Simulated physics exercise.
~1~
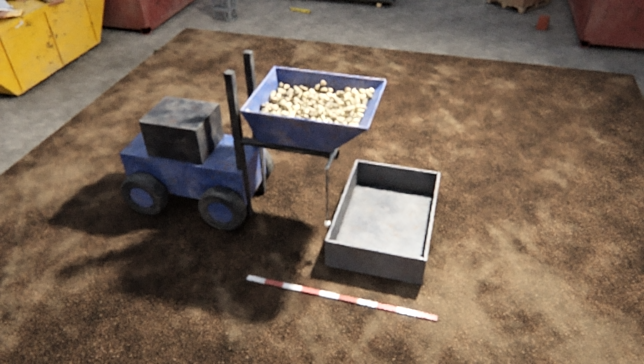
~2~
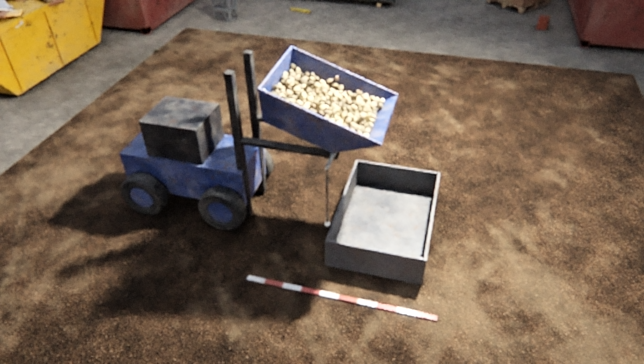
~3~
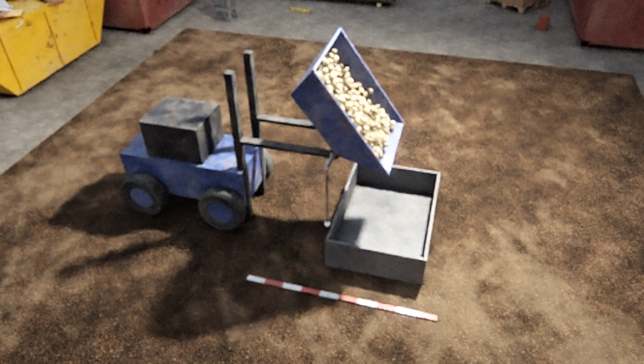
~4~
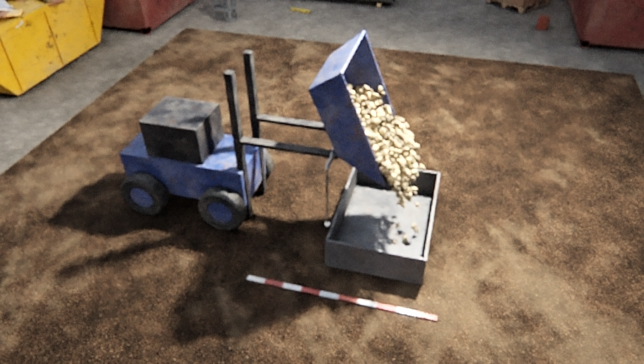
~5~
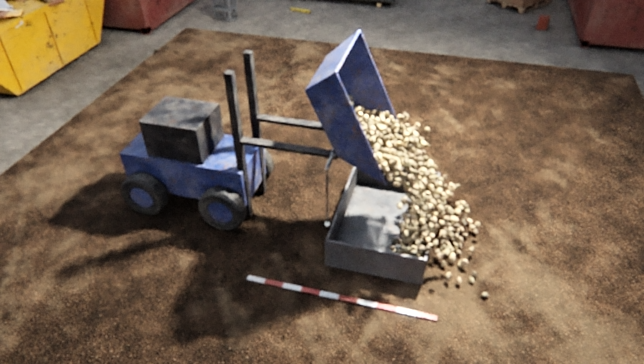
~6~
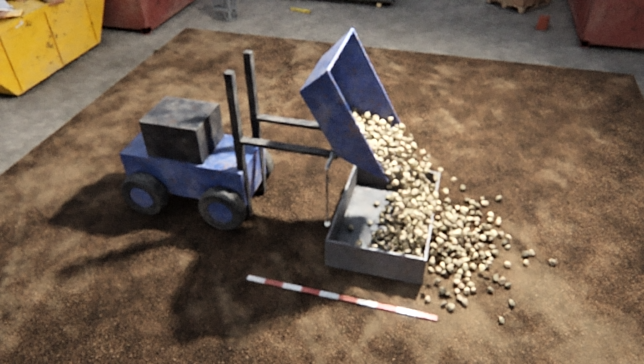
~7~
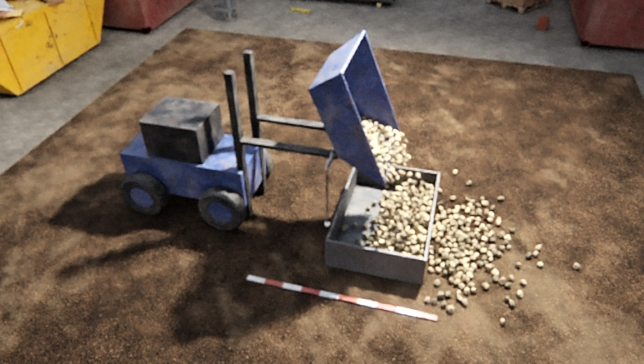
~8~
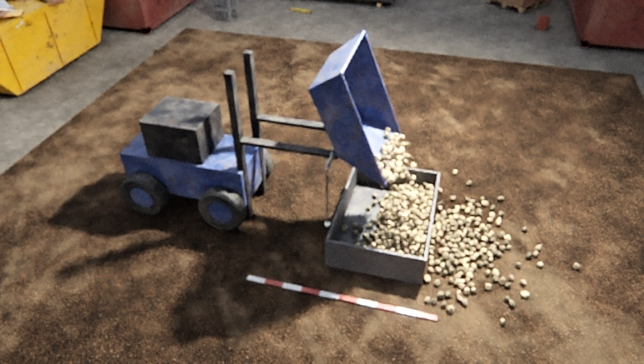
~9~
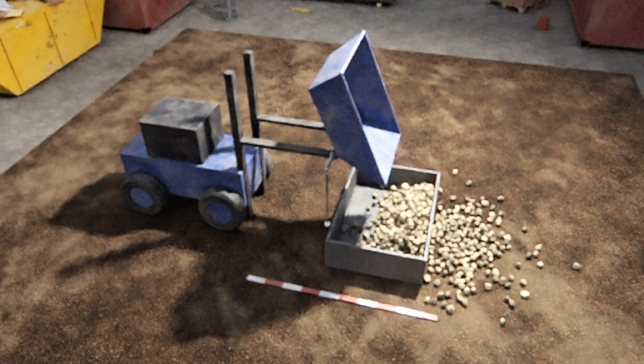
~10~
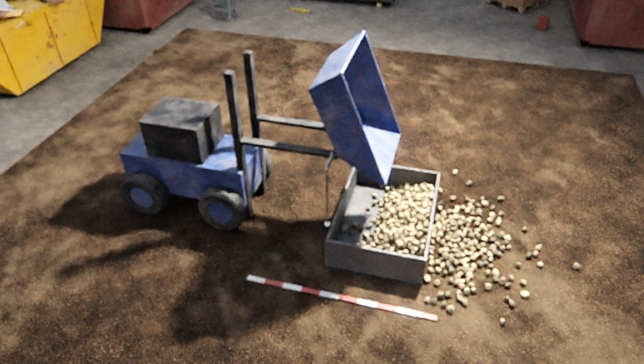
Blue forklift tipping its skip rightward, jerking it and pouring pale stones into a grey bin, some spilling onto the ground beyond.
